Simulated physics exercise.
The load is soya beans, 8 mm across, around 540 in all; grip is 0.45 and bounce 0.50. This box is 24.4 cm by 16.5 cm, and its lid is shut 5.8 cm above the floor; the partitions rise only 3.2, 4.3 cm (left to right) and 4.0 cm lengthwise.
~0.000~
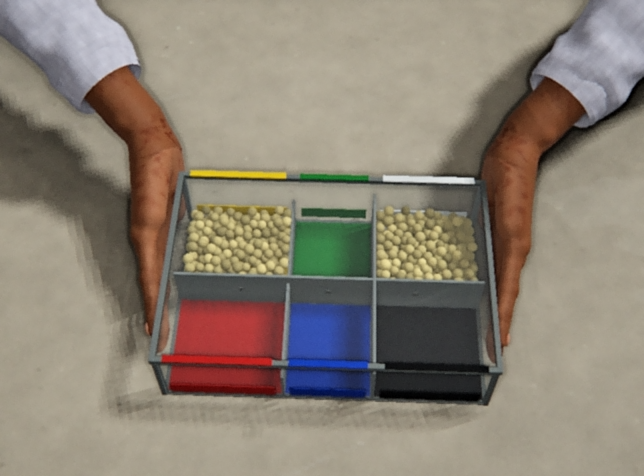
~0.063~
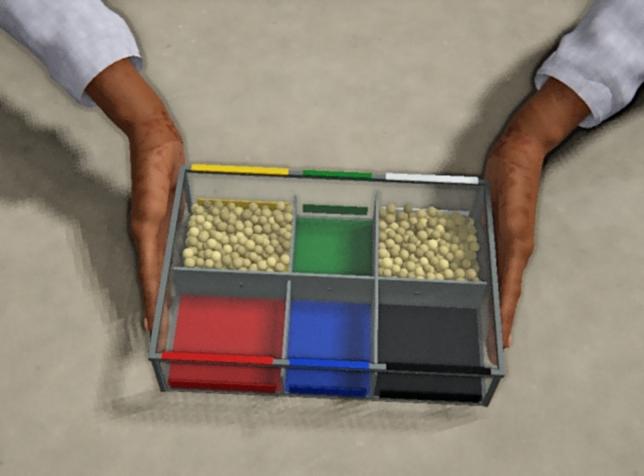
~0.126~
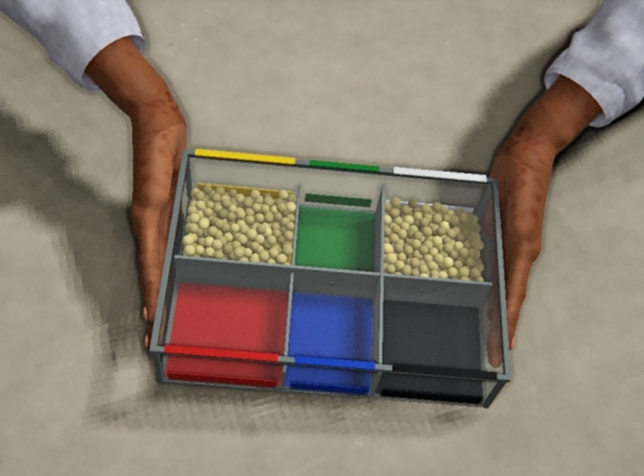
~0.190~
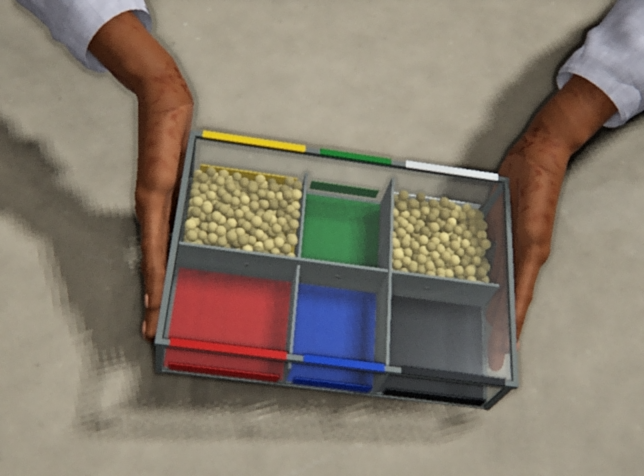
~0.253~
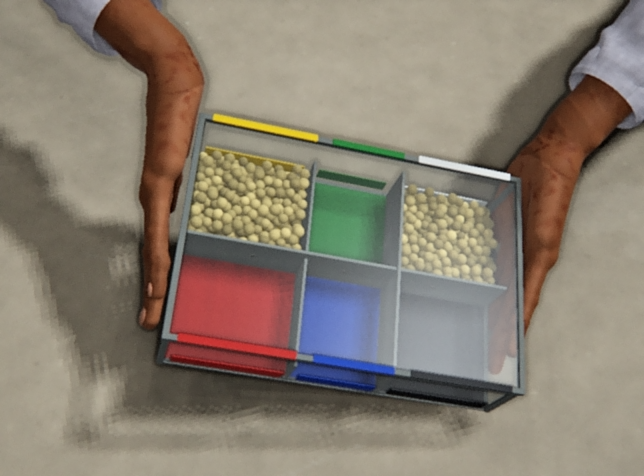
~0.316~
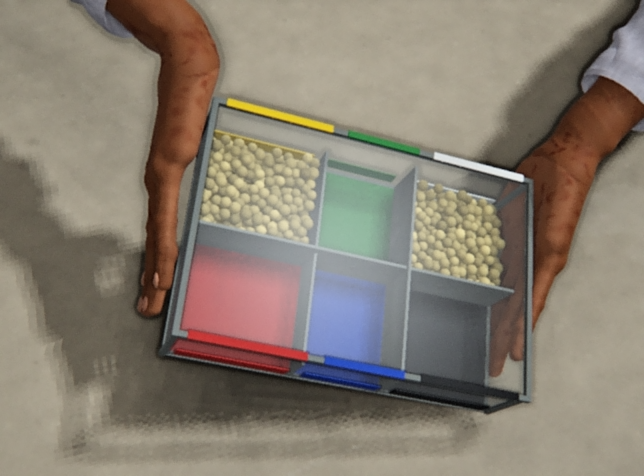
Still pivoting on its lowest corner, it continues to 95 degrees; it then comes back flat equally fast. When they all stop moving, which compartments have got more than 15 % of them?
In the end red compartment: Fails. Blue compartment: Fails. Green compartment: Fails. Yellow compartment: Fails. White compartment: Succeeds. Black compartment: Succeeds.
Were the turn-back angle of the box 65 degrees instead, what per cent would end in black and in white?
Black: 5; white: 50 (per cent).
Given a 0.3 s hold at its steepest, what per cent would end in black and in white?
In that case black keeps 40% and white keeps 50%.
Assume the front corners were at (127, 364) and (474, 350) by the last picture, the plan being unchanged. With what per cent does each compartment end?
Each compartment ends with this per cent: Red 20, blue 0, green 0, yellow 40, white 40 and black 0.
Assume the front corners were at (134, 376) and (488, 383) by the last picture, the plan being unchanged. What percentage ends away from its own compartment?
In that case some 35 per cent.
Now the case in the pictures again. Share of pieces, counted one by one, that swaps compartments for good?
It works out to about 45 per cent.
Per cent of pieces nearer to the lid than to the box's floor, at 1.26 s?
Share: Approx. 60 %.
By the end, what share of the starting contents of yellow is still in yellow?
I'd put it at roughly 10 per cent.
After 1.26 s, tilt 94 degrees; blue 5 %, green 10 %, yellow 15 %, white 50 %, black 20 %.
Then, at 1.88 s, tilt 41 degrees; blue 5 %, green 5 %, yellow 5 %, white 50 %, black 35 %.
Then, at 2.55 s, tilt 0 degrees; blue 5 %, green 5 %, yellow 5 %, white 50 %, black 35 %.
At rest (3.2 s), red 0 %, blue 5 %, green 5 %, yellow 5 %, white 50 %, black 35 %.
